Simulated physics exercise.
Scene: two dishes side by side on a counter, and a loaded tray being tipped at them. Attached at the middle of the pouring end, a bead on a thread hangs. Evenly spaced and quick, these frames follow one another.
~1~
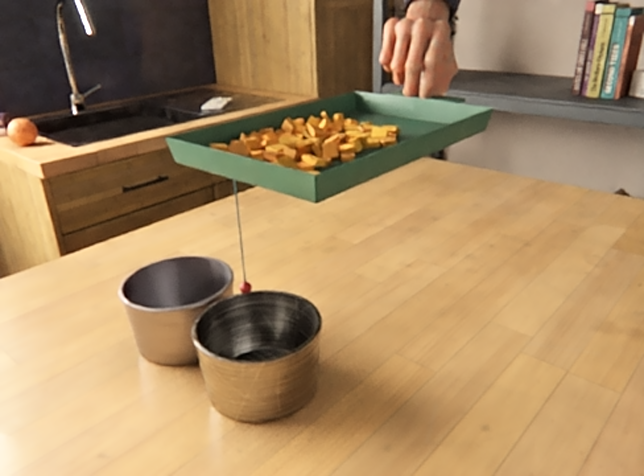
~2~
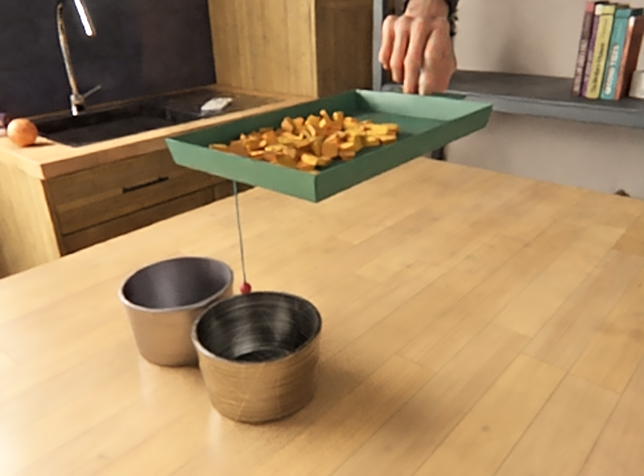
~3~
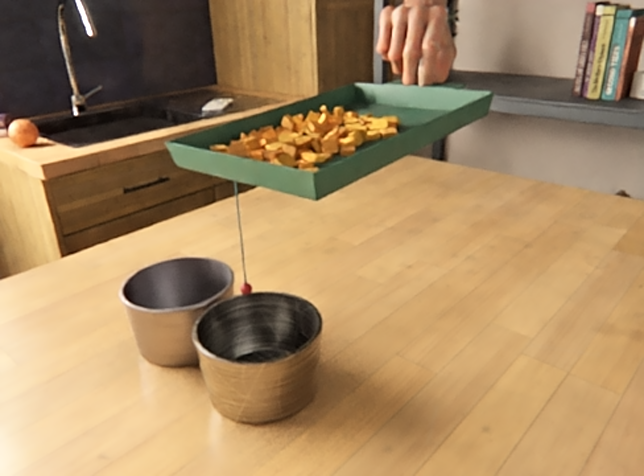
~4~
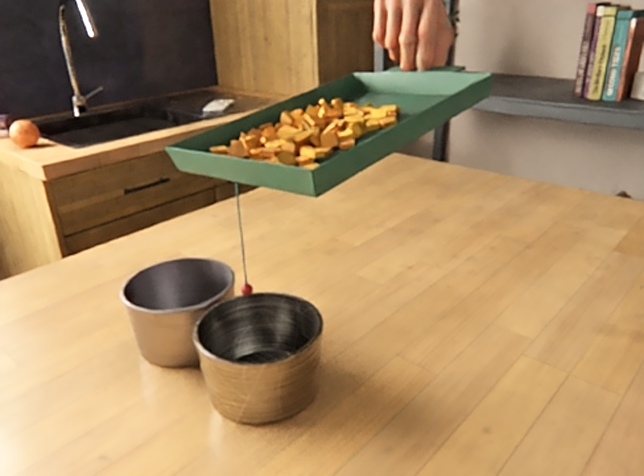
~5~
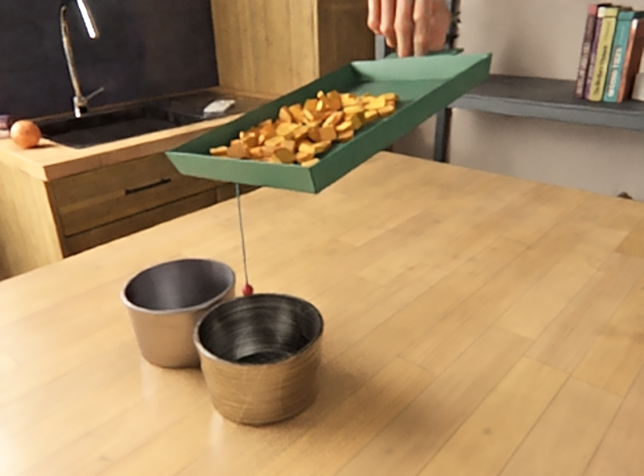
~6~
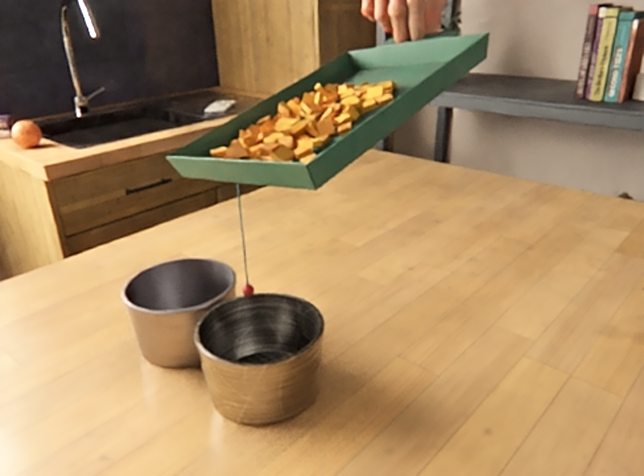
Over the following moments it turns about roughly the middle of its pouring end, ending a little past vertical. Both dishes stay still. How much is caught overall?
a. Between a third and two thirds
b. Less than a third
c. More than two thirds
The answer is c.
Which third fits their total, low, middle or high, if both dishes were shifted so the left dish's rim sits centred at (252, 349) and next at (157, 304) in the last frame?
In order of the places: Below one third, then in the middle band.
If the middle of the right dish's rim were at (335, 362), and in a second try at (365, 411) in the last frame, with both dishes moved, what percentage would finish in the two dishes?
Close to 20 in a hundred first, close to 0 in a hundred second.
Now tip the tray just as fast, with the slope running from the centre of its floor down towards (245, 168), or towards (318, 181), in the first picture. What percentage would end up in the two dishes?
I'd say some 60 in a hundred at first, then 50 in a hundred.
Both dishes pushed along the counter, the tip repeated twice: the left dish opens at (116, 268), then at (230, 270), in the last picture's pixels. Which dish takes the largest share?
So at the first spot it's the one placed on the right, and at the second spot it's the one placed on the left.
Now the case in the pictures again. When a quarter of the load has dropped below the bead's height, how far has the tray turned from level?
Angle: Approx. 95 degrees.
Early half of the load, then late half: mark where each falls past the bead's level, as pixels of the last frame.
At (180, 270) for the first part, then at (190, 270) for the others.
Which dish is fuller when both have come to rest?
Well, that is the left of the two.
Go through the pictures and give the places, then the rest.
Corners of the pouring end near (173, 137) and (315, 172), level; middle of the load near (308, 144), small crackers; left dish near (134, 327); right dish near (212, 379); bead on its thread near (246, 288), in the first frame.
Corners of the pouring end near (173, 138) and (315, 172), level; middle of the load near (308, 143), in the second frame.
Corners of the pouring end near (173, 141) and (314, 170), tipped barely, lowest at the left corner; middle of the load near (308, 140), in the third frame.
Corners of the pouring end near (173, 146) and (311, 167), tipped a little, lowest at the left corner; middle of the load near (308, 135), in the fourth frame.
Corners of the pouring end near (173, 150) and (309, 164), tipped a little, lowest at the left corner; middle of the load near (307, 130), in the fifth frame.
Corners of the pouring end near (173, 154) and (306, 161), tipped clearly, lowest at the left corner; middle of the load near (306, 124); left dish near (137, 329); right dish near (214, 381), in the sixth frame.
Shortly afterwards, tray tipped steeply; the whole lot on the tray.
Next, tray tipped right over; near half on the tray; near half in the left dish; a little in the air.
Some moments later, tray tipped past a quarter turn; all but a few in the left dish; a little outside both.
In the end, tray tipped past a quarter turn; none at all in the right dish; all but a few in the left dish; a little outside both.
